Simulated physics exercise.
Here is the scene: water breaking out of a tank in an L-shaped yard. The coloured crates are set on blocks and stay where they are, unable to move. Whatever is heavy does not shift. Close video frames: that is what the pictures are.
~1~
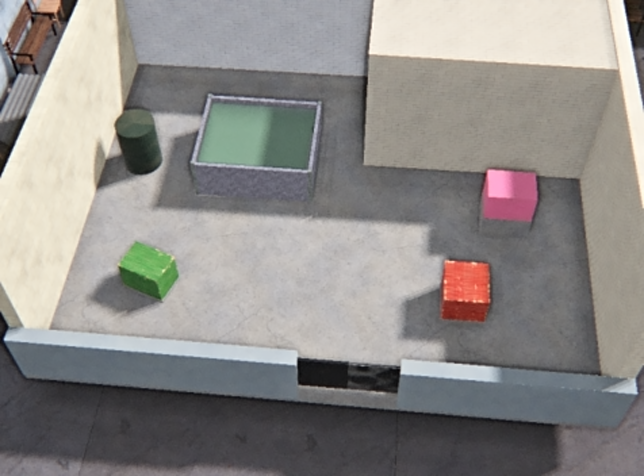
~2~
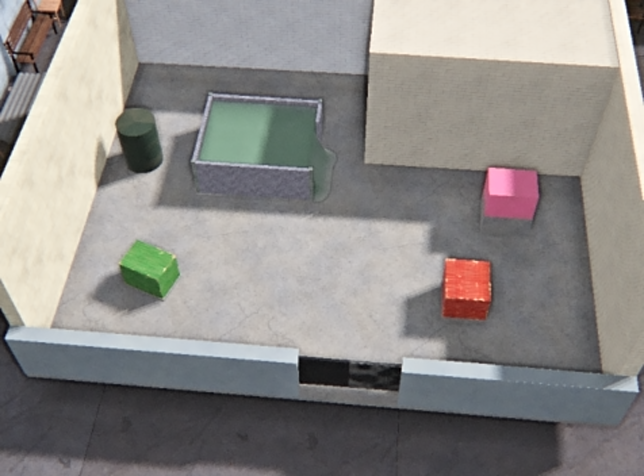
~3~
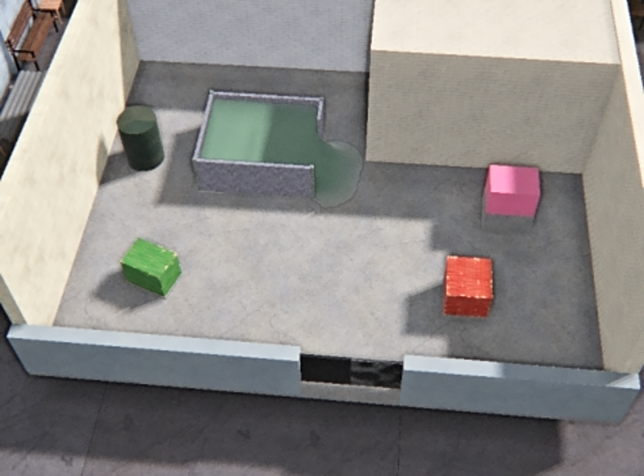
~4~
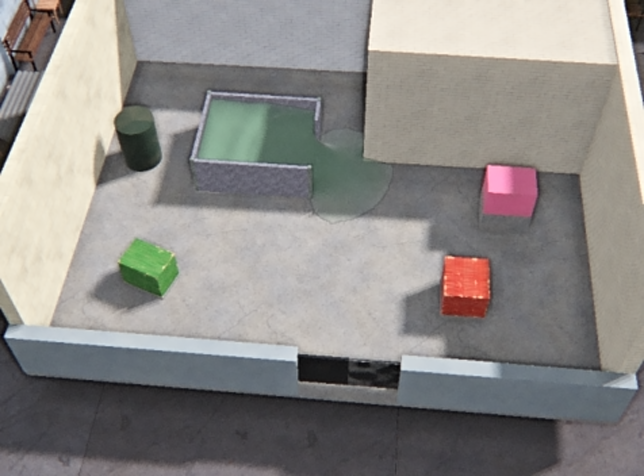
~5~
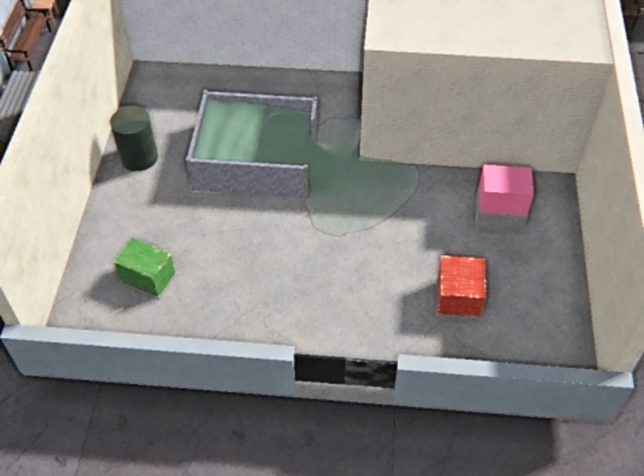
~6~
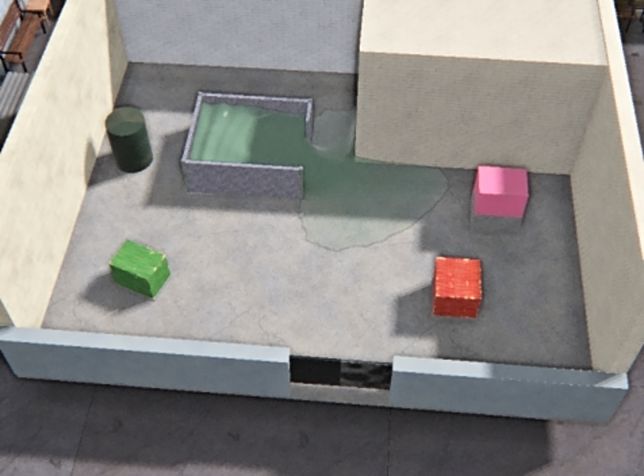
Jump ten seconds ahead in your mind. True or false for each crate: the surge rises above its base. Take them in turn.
Pink crate: False; red crate: True; green crate: True.
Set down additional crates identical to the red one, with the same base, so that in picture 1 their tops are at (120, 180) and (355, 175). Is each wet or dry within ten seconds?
Result, in sequence: Is missed, is inundated.
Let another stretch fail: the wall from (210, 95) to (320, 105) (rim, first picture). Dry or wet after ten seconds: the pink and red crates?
Result: Pink crate not reached, red crate not reached.
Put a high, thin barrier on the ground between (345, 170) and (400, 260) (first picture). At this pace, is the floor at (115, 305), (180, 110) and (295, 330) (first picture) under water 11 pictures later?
As listed: Clear, free of water, wet.
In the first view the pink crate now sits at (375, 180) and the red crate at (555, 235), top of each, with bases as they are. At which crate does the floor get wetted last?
The crate marked green comes last.
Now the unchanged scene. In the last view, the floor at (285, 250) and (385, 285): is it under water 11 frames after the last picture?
The first place is spared and the second is inundated.
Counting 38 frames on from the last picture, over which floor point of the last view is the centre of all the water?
Around pixel (377, 233).
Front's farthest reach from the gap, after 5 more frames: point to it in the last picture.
Somewhere about (568, 215).
A moment on, water covers 25 % of the floor; the pink crate water round its plinth, the red crate water round its plinth, the green crate not reached.
Next, water covers 35 % of the floor; the pink crate water round its plinth, the red crate water round its plinth, the green crate not reached.
Then, water covers 50 % of the floor; the pink crate water round its plinth, the red crate water round its plinth, the green crate not reached.
Later, water covers 65 % of the floor; the pink crate water round its plinth, the red crate water round its plinth, the green crate not reached.
In the end, water covers 90 % of the floor; the pink crate stayed above the water, the red crate was topped, the green crate was topped.
